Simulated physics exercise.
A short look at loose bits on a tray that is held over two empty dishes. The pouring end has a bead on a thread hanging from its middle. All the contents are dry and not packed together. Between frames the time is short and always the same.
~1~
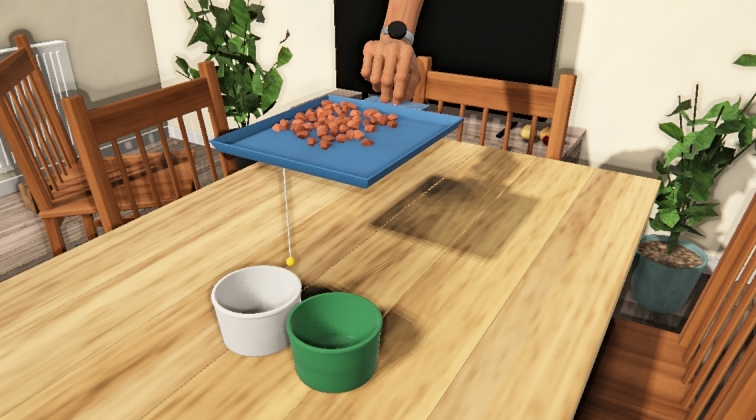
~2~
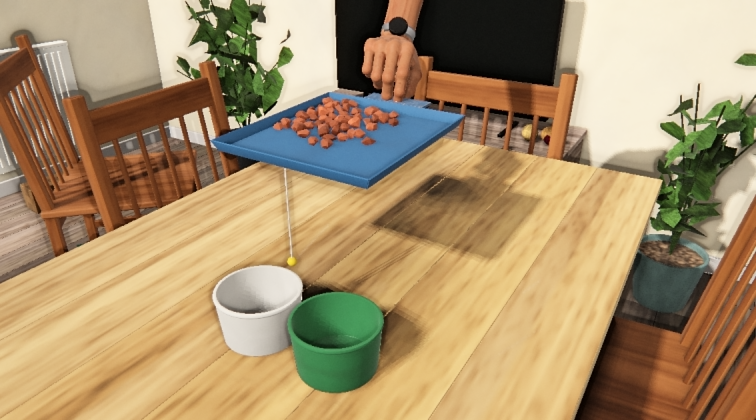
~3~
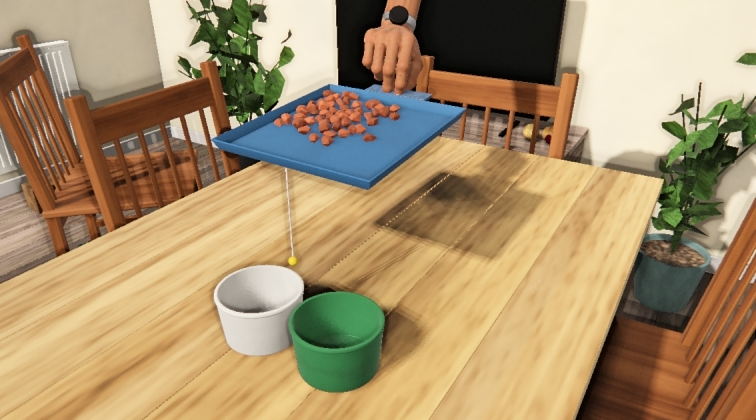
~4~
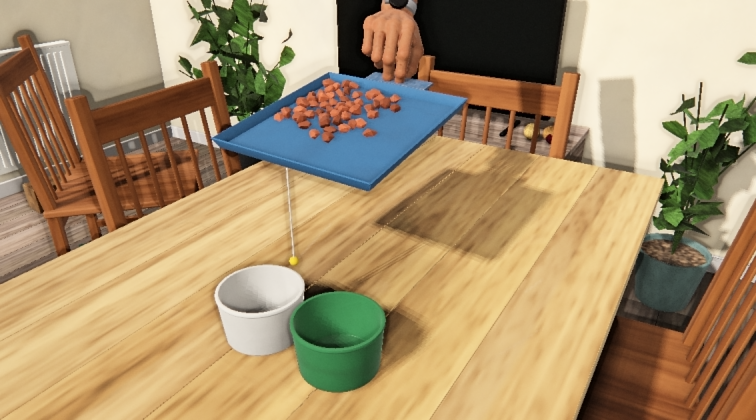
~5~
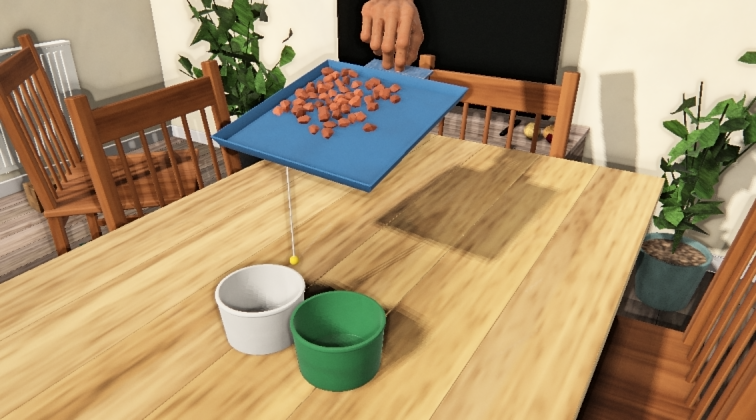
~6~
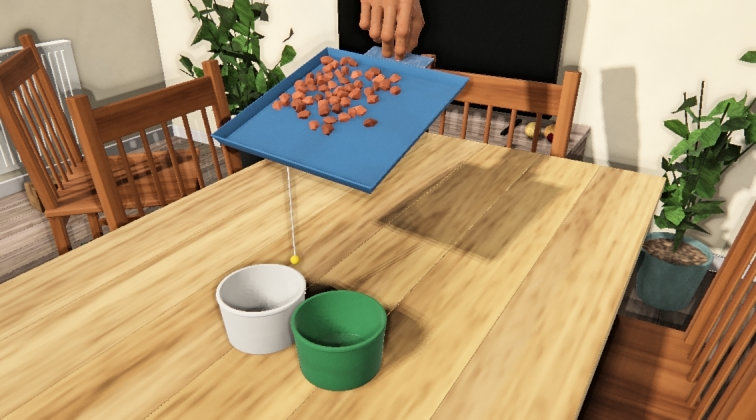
A blue tray scattered with reddish-brown bits is held by a hand wearing a dark watch above a wooden dining table, seen from slightly above, with chairs and leafy plants around it. Below the tray's near edge, a yellow bead hangs on a thread behind a white dish at left and a green one at right. The hand gradually raises the far side, tilting the tray toward the viewer.
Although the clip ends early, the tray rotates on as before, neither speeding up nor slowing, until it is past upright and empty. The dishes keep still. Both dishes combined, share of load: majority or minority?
Catch exceeds half.
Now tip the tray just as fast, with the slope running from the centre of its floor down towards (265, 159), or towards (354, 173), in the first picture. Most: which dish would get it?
Well, the one to the left comes out on top first, then the one to the right.
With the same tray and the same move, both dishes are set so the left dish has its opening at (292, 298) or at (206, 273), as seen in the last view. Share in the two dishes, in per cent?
70 % and 50 %.
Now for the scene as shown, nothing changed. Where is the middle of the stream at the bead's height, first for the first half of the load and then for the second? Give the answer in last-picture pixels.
About (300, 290) to begin with, then about (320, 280).
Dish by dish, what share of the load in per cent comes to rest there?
Count per hundred - left dish ~ 30, right dish ~ 50.
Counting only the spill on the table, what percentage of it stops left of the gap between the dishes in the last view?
Close to 70 %.
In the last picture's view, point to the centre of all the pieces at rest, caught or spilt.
Close to (317, 350), more or less.
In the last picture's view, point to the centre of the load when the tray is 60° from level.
Close to (307, 173).
Soon after the last picture, tray tipped steeply; about two thirds on the tray; a stray few in the left dish; about a quarter in the air.
A little later, tray tipped right over; a stray few on the tray; about half in the right dish; about a quarter in the left dish; about a quarter outside both; a small part in the air.
Later still, tray tipped past a quarter turn; about half in the right dish; about a quarter in the left dish; about a quarter outside both.
At rest, tray tipped past a quarter turn; about half in the right dish; about a quarter in the left dish; about a quarter outside both.
